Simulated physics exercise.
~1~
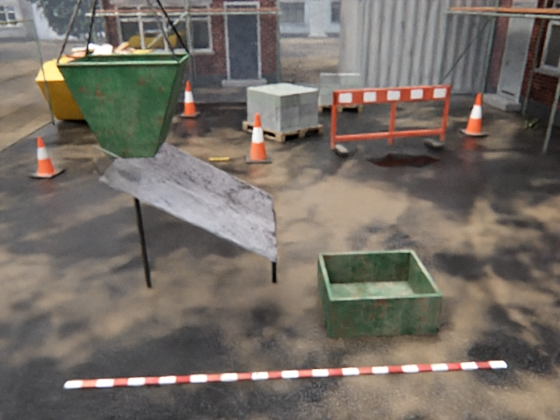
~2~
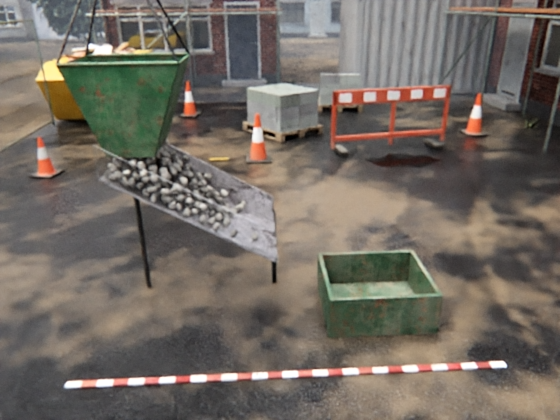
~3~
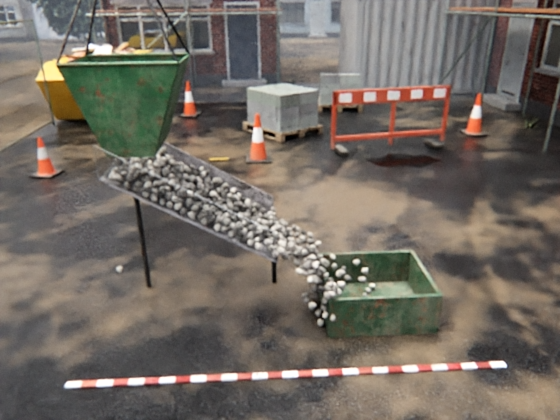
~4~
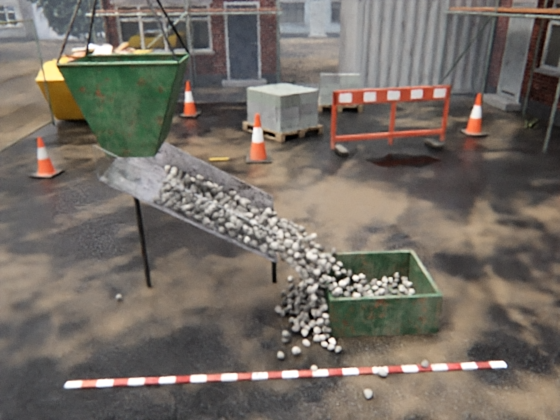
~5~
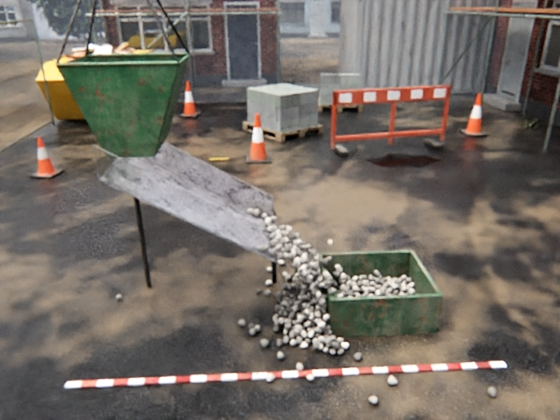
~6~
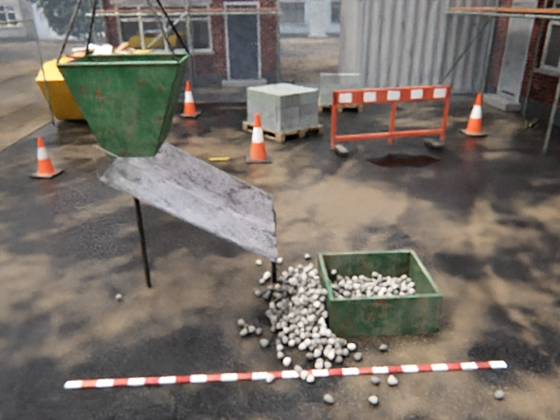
On a building yard, rounded grey stones poured from a hanging green skip, slid down a sloping steel sheet to the right and spilled off its end, until most lay heaped left of the green bin, with a smaller share inside and a few strays nearby.
